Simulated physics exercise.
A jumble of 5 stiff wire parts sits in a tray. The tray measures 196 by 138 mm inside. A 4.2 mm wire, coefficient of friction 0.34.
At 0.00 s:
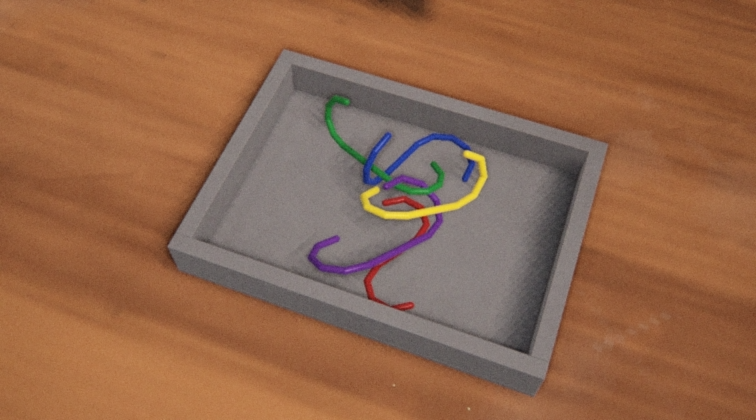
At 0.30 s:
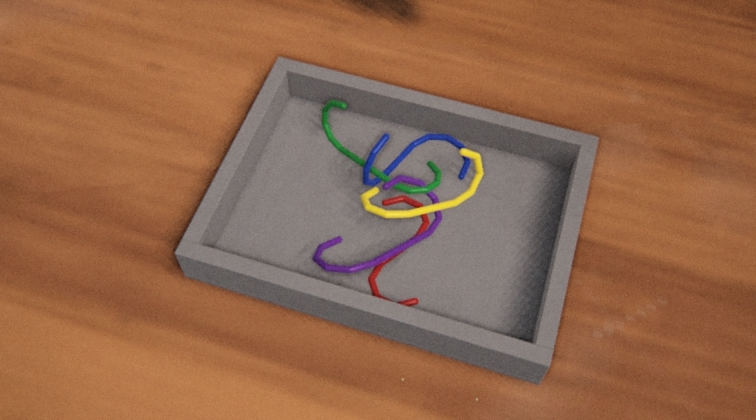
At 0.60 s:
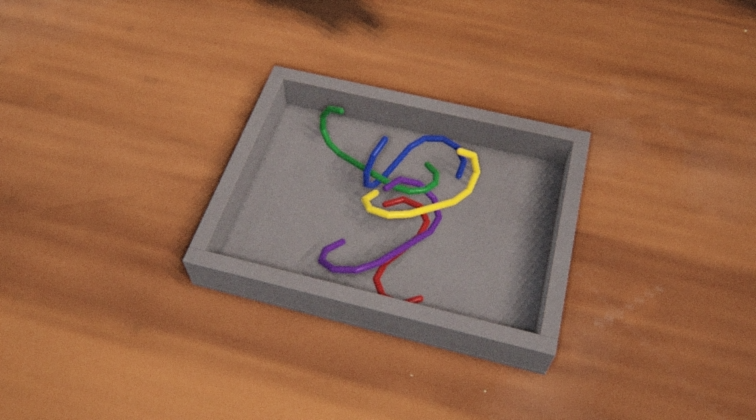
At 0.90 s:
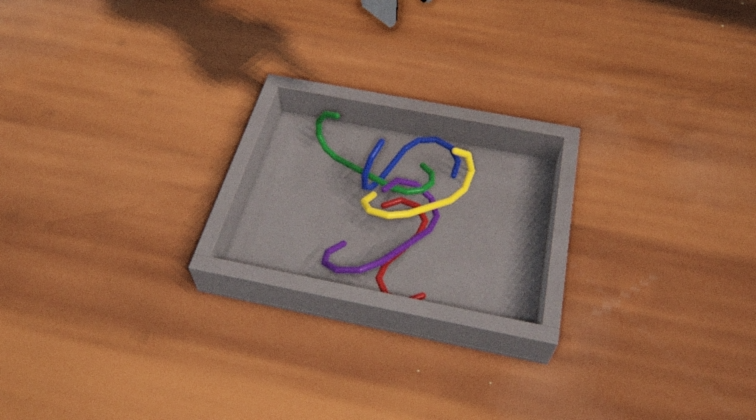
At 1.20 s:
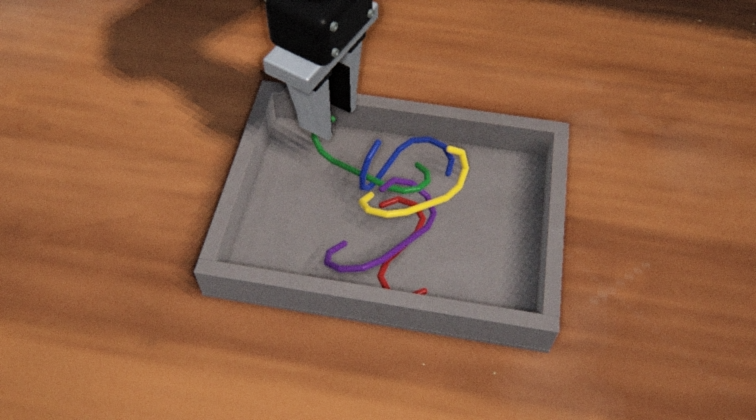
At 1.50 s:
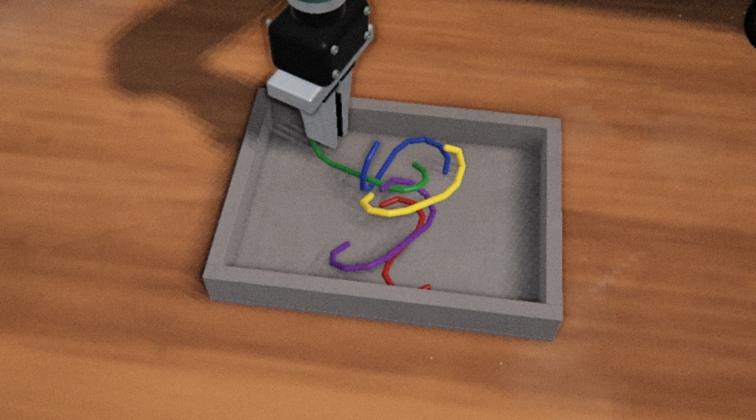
The video shows a gray tray of tangled green, blue, yellow, purple and red hooks on a wooden surface as the view shifts slightly; a robotic gripper descends at the upper left and closes on the green hook.
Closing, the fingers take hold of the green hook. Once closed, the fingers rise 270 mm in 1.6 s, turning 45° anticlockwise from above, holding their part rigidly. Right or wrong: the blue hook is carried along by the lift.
Right.
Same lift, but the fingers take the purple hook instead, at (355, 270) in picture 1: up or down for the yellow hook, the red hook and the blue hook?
Result: Yellow hook raised; red hook not raised; blue hook not raised.
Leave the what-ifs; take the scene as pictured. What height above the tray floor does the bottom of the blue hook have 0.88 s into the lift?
I'd say close to 100 mm.
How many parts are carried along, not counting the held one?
Altogether I count 3.
By 1.98 s, lowest point more than 20 mm over the tray floor, green hook 58 mm.
By 2.38 s, lowest point more than 20 mm over the tray floor, green hook 158 mm, blue hook 95 mm, purple hook 85 mm.
By 3.10 s, lowest point more than 20 mm over the tray floor, green hook 272 mm, blue hook 208 mm, purple hook 197 mm, yellow hook 130 mm.
Finally, hanging green hook 272 mm, blue hook 208 mm, purple hook 197 mm, yellow hook 128 mm; the other 1 are down.
